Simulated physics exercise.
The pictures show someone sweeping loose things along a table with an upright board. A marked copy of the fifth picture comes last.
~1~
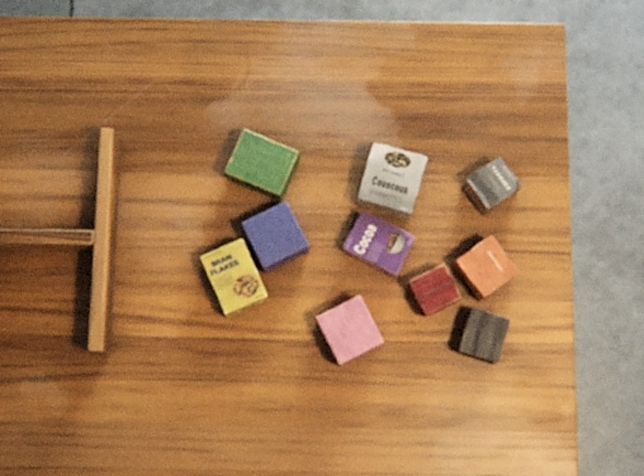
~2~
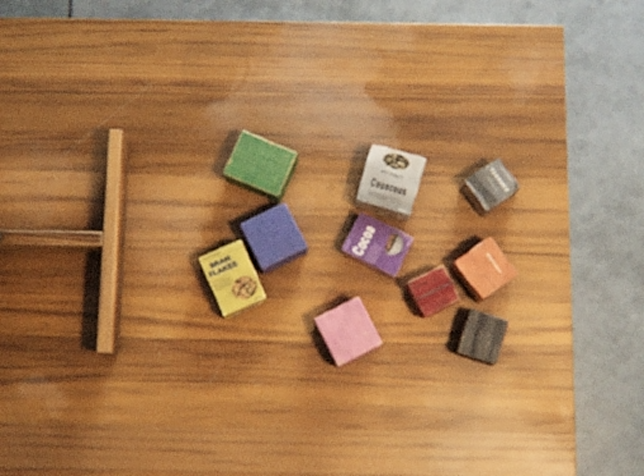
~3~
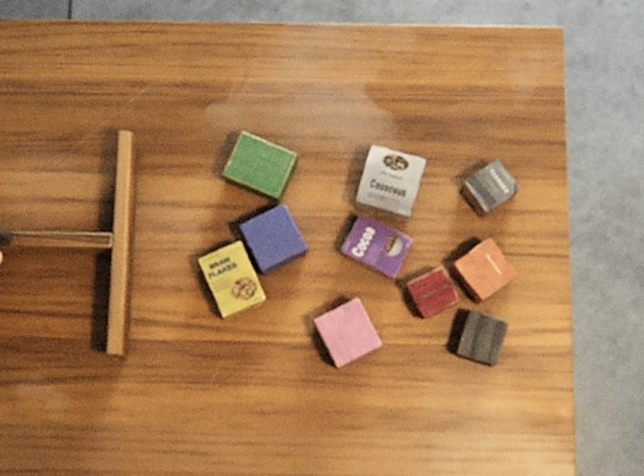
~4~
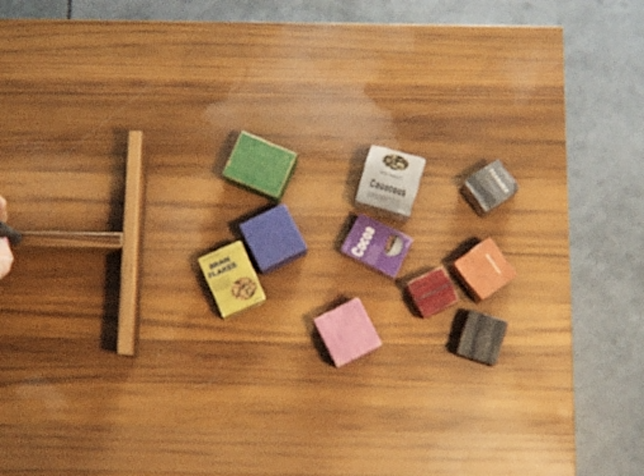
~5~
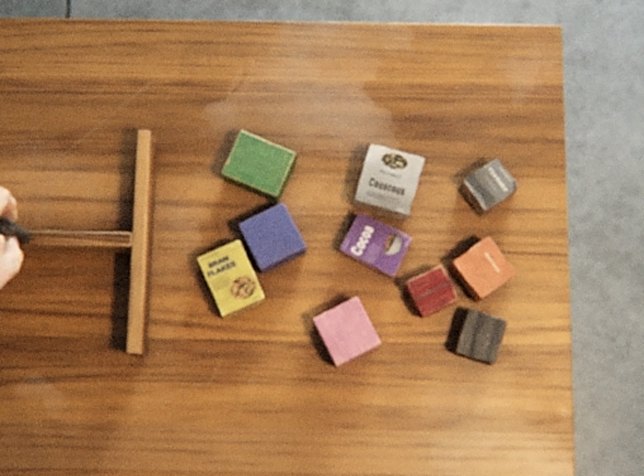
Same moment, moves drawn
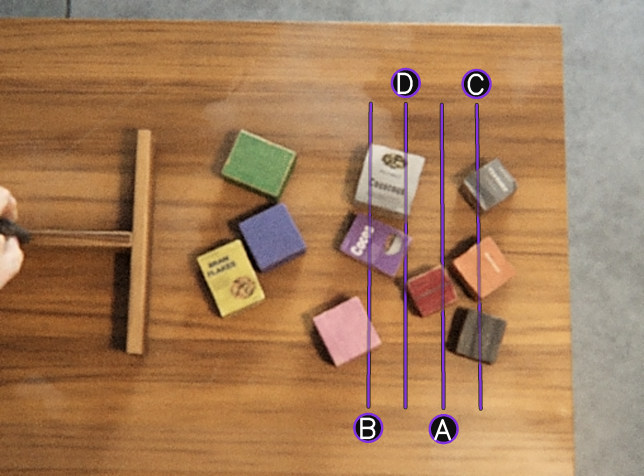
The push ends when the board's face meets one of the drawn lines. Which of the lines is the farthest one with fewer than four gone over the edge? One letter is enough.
Line C.
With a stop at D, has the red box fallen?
No.
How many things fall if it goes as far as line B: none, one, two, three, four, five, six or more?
By then, none.
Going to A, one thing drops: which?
The grey box.
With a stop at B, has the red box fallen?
By then, no.
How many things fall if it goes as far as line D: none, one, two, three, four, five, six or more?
In all, none.
On the marked copy, A at (443, 252); B at (370, 251); C at (479, 253); D at (406, 251).
Following C. Soon after the start, board (262, 241); green block (303, 157); yellow box (293, 292).
Later, board (385, 243); grey box (533, 192); orange box (525, 279).
In the end, board (479, 245); grey box over the edge; orange box over the edge; two fallen.
As for the rest, A is within the limit but short; B is within the limit but short; D is within the limit but short.
